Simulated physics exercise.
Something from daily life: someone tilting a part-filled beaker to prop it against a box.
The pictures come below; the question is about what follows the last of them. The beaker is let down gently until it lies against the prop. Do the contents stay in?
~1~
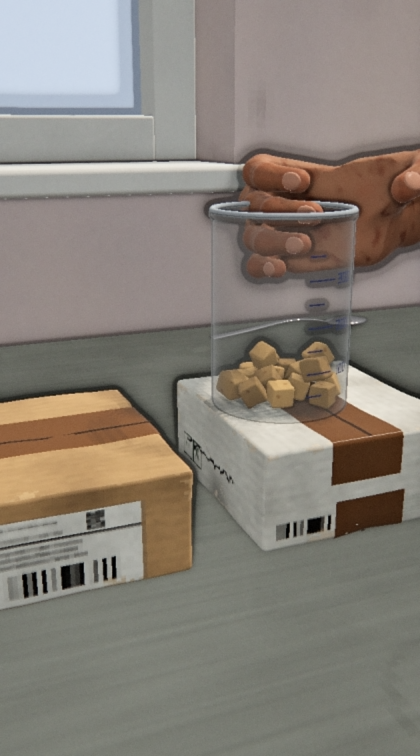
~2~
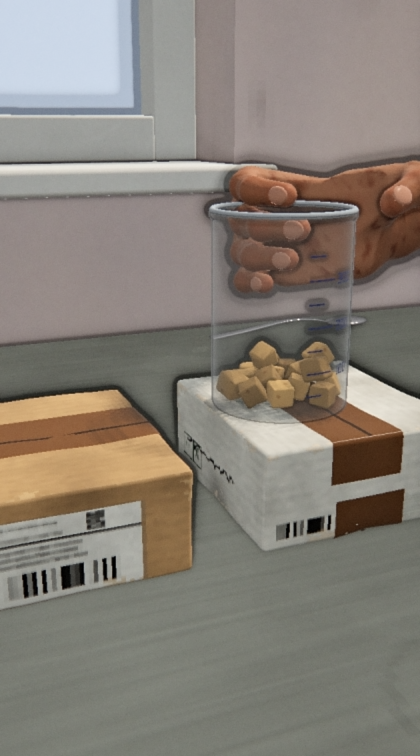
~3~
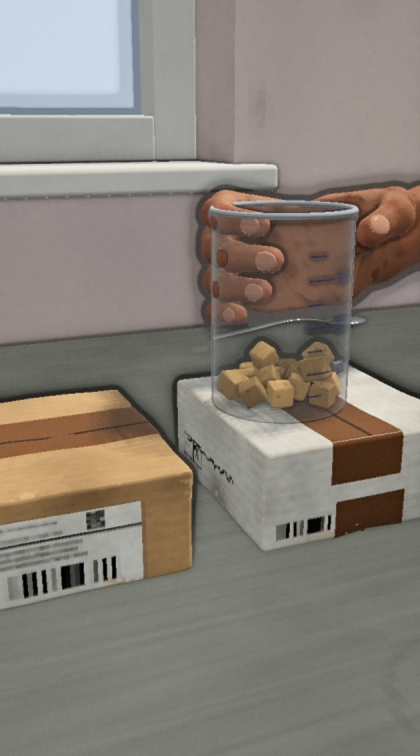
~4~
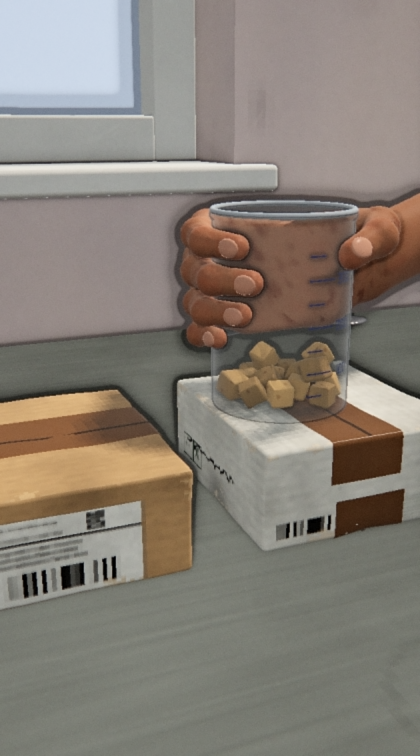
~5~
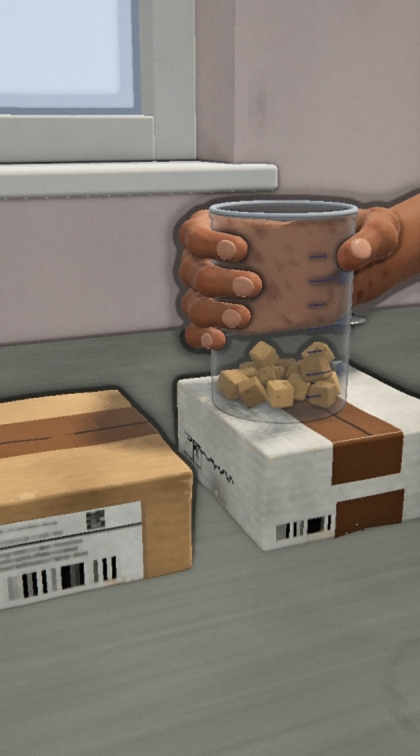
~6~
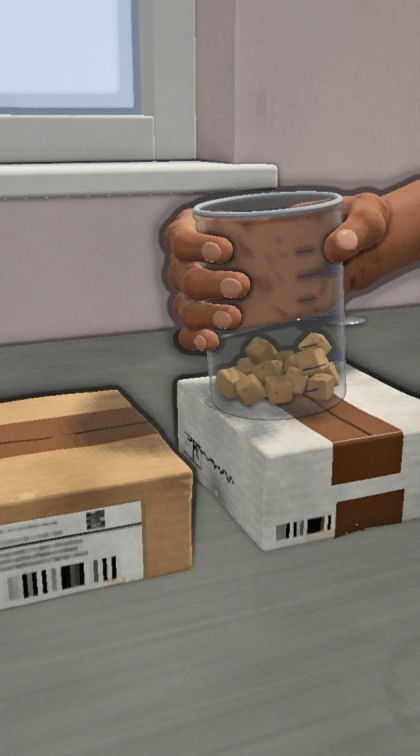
In the end the load stays contained.
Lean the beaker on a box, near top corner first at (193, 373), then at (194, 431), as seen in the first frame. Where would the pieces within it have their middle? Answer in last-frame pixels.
At about (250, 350), and at (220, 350).
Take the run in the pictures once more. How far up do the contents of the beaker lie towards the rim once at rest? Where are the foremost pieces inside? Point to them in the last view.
(167, 397).
Then, 0.64 s past the last view, the beaker leans 48°; everything is still inside.
Then, 1.19 s past the last view, the beaker leans 85°; everything is still inside.
Then, 1.67 s past the last view, the beaker rests on the box at 92°; everything is still inside.
Finally, the beaker rests on the box at 92°; everything is still inside.
